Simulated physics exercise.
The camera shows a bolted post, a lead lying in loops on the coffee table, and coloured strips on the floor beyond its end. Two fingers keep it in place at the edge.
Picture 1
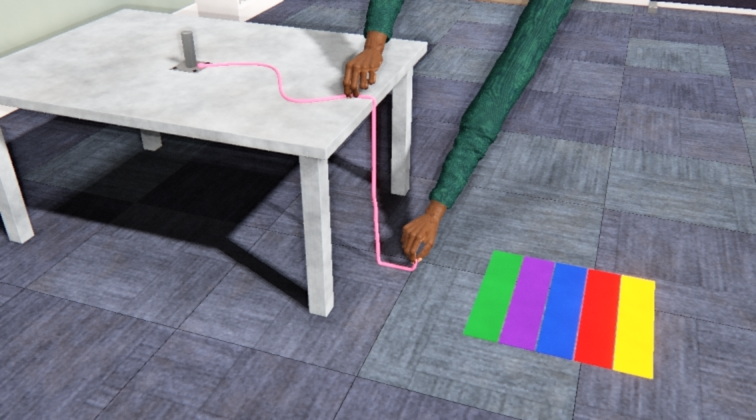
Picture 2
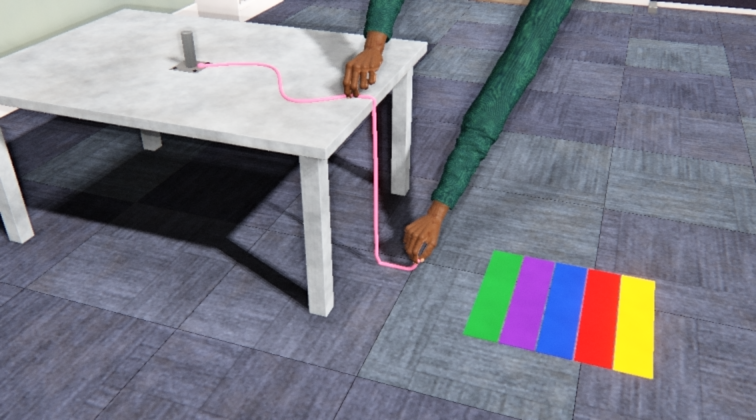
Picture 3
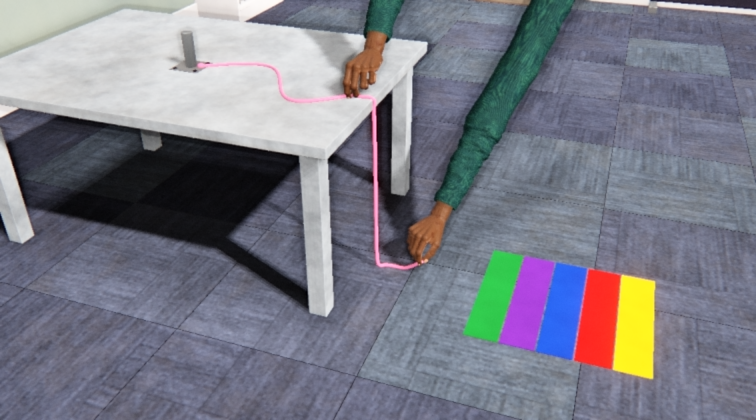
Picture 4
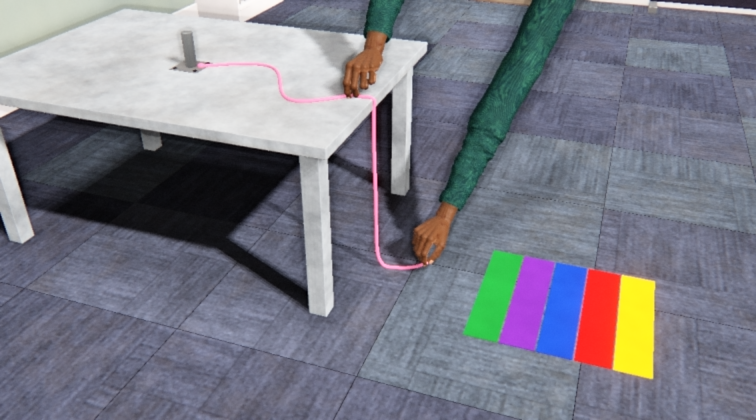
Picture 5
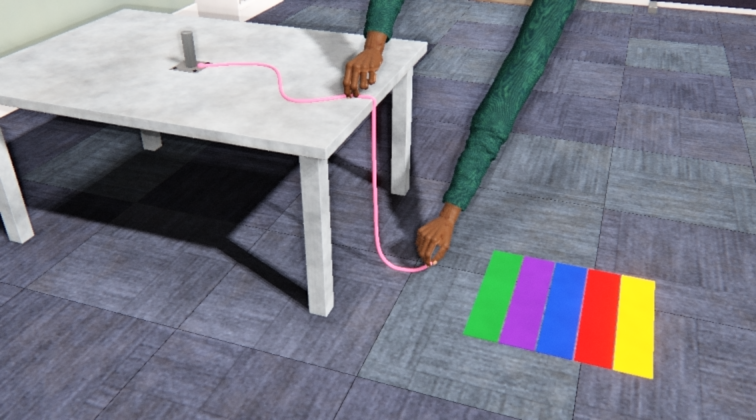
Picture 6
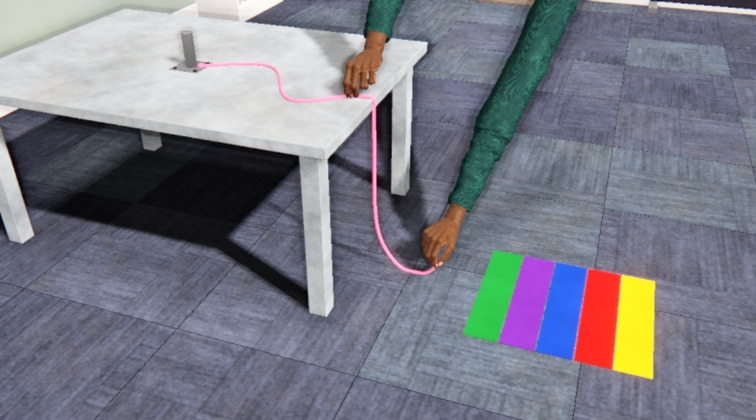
To begin with, a pink lead runs across a pale table and over its edge, held there by one hand, while another hand grips its end near the floor. That lower hand then moves slightly right toward the coloured strips, and the hanging lead's sharp bend softens into a curve.
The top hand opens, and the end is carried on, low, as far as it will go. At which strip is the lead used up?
At the red one.
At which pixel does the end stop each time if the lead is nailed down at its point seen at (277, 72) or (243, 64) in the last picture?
I'd say about (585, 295) for the first and about (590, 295) for the second.
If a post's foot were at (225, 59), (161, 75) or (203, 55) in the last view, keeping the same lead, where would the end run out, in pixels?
You'd find it around (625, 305), then (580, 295), and finally (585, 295).
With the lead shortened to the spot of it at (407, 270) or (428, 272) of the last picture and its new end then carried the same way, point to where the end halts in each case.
Around (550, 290) for the first cut and around (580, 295) for the second.
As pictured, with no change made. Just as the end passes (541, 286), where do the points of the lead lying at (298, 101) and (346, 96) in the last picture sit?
Approx. (355, 95); approx. (380, 127).
A little later, end near (542, 286); over purple.
Next, end near (579, 294); over blue.
When it is tight, end near (602, 299); over red. The red one.
